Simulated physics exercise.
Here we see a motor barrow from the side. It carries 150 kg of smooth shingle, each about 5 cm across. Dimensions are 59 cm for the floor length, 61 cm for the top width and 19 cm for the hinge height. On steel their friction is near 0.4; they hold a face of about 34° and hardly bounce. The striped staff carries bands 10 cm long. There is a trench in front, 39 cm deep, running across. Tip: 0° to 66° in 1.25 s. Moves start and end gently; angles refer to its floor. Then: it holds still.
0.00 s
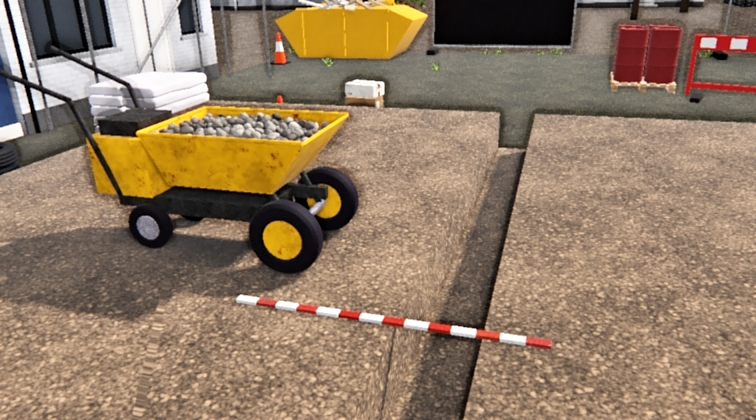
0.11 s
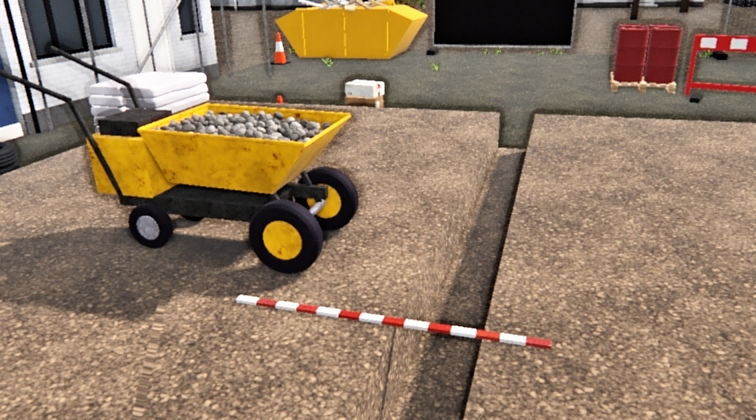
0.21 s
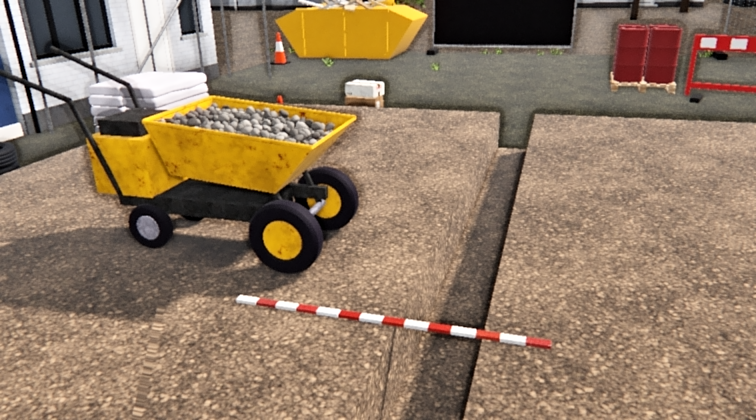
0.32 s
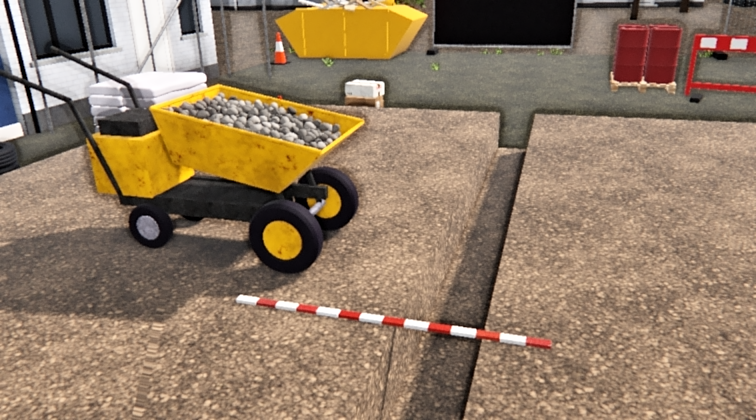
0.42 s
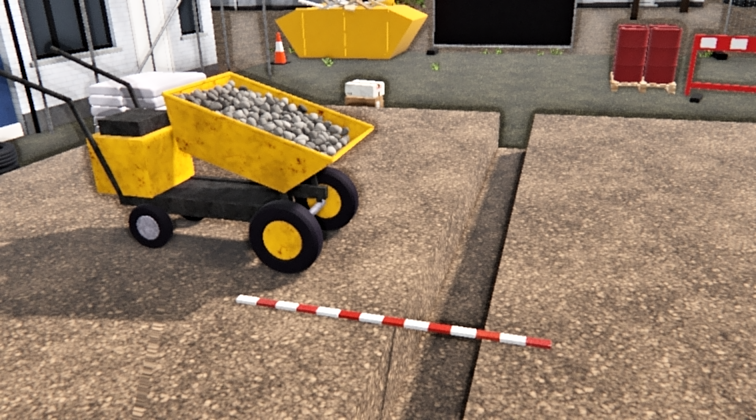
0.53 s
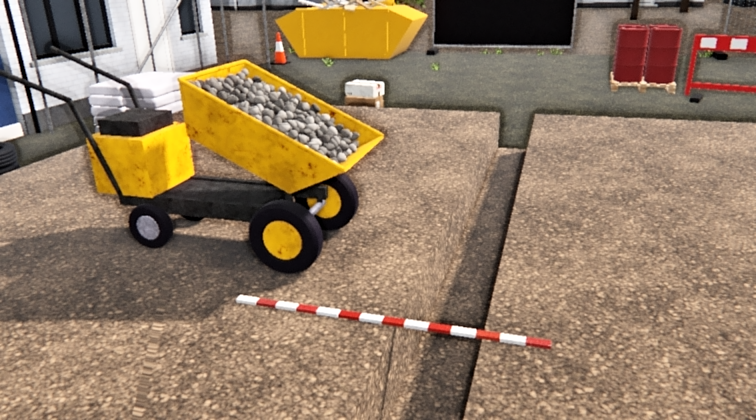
In the video, a yellow motor barrow loaded with grey stones stands still on brown ground beside a narrow trench and a red-and-white striped staff, while its skip gradually tilts up from the left, its right lip lowering slightly.
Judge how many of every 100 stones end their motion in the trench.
I would put it near 97 out of 100.
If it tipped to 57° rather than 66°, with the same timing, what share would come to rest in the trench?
It would come to about 70 percent.
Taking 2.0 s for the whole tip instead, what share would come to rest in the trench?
I'd put it at some 95 in a hundred.
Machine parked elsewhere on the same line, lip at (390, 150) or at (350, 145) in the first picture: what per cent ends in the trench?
Roughly 30 per cent, then 65 per cent.
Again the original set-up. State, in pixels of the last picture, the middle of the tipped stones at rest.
Roughly at pixel (461, 316).
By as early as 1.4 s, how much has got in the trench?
Around 40 per cent of it, at that instant.
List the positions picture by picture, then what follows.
The skip is at 0°, its lip at (303, 144); the top of the load is at (245, 123), in the first picture.
The skip is at 1°, its lip at (305, 145); the top of the load is at (237, 120); the stones move at 0.2 m/s on average, in the second picture.
Lip at (311, 148), floor tilted 5°, highest stones at (229, 115); the stones move at 0.4 m/s on average, in the third picture.
Lip at (321, 153), floor tilted 11°, highest stones at (214, 103); the stones move at 0.6 m/s on average, in the fourth picture.
Lip at (333, 160), floor tilted 18°, highest stones at (221, 91); the stones move at 0.7 m/s on average, in the fifth picture.
The skip is at 26°, its lip at (345, 170); the top of the load is at (234, 79); the stones move at 0.7 m/s on average, in the sixth picture.
After 0.9 s the floor is at 56°; 100 % in the skip; the foremost stones are at (396, 191).
After 1.4 s the floor is at 66°; 53 % in the skip, 7 % short of the trench, 39 % in the trench; the foremost stones are at (490, 321).
After 1.7 s the floor is at 66°; 23 % in the skip, 5 % short of the trench, 71 % in the trench; the foremost stones are at (507, 288).
After 3.7 s the floor is at 66°; 0 % in the skip, 2 % short of the trench, 97 % in the trench; the foremost stones are at (515, 319).
